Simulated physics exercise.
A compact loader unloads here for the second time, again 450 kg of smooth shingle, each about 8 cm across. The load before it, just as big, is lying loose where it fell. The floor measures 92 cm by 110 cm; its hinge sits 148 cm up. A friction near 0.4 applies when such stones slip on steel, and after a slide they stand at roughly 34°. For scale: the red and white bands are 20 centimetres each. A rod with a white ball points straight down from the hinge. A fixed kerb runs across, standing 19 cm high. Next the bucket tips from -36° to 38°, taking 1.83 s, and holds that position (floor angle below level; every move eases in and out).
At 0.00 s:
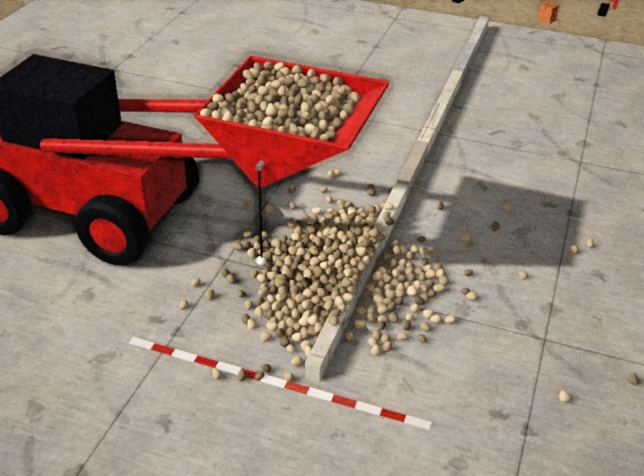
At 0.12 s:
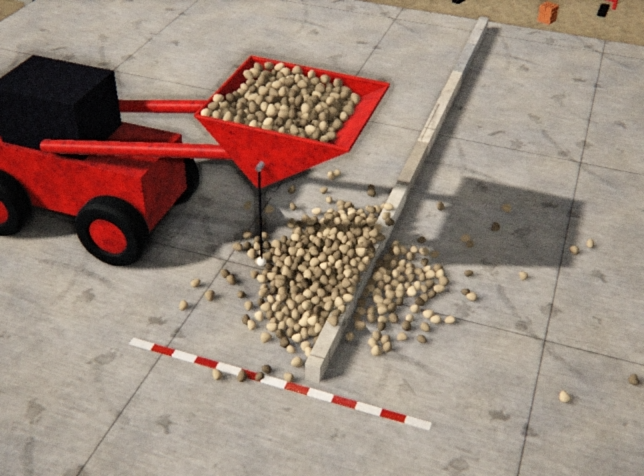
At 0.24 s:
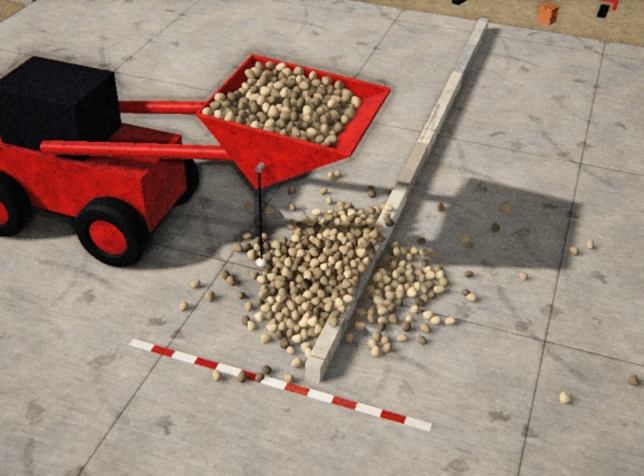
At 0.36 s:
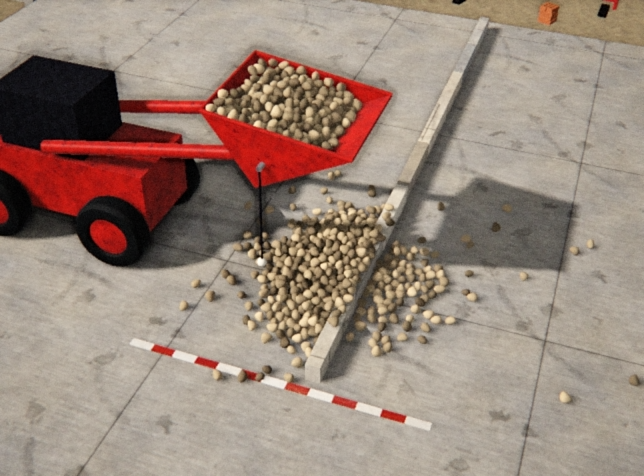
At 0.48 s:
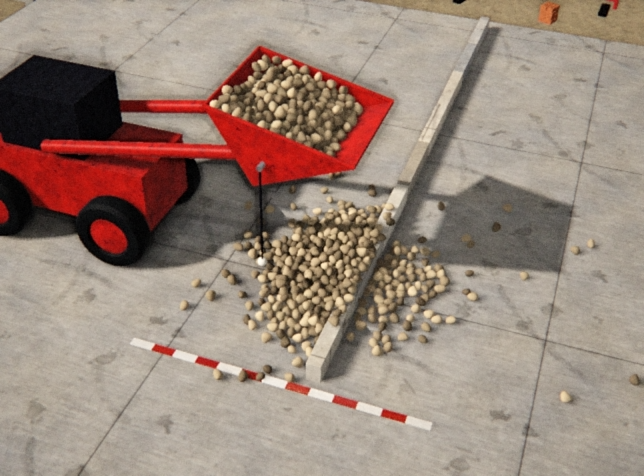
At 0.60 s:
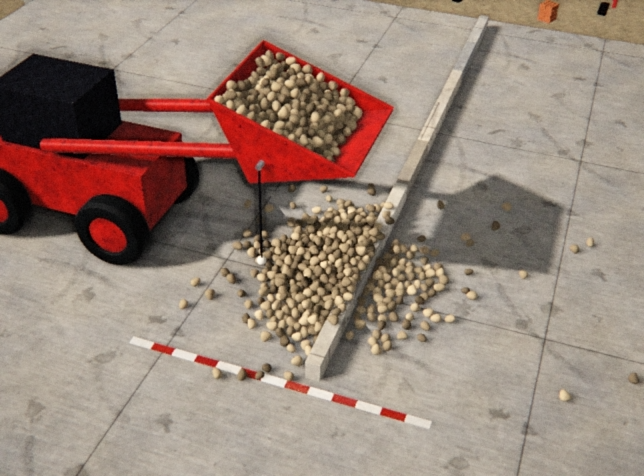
A red loader slowly tips its stone-filled bucket slightly forward above a pile of loose stones.
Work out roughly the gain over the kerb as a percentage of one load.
Close to 98 parts in a hundred.
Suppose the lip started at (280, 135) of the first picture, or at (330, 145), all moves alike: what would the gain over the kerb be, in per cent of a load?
I'd expect near 20 per cent first and near 85 per cent next.
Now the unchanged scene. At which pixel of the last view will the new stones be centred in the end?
Their centre rests close to (422, 289).
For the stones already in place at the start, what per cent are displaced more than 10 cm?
The answer is about 10 per cent.
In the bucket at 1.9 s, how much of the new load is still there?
Roughly 20 per cent of its load.
After 1.4 s the floor is at 26°; in per cent of one load, 92 in the bucket, 88 on this side of the kerb, 20 over the kerb; the foremost stones are at (543, 278).
After 1.9 s the floor is at 38°; in per cent of one load, 22 in the bucket, 101 on this side of the kerb, 78 over the kerb; the foremost stones are at (545, 289).
After 2.3 s the floor is at 38°; in per cent of one load, 1 in the bucket, 92 on this side of the kerb, 108 over the kerb; the foremost stones are at (565, 302).
After 5.0 s the floor is at 38°; in per cent of one load, 0 in the bucket, 85 on this side of the kerb, 116 over the kerb; the foremost stones are at (595, 324). Net gain over the kerb, 98.
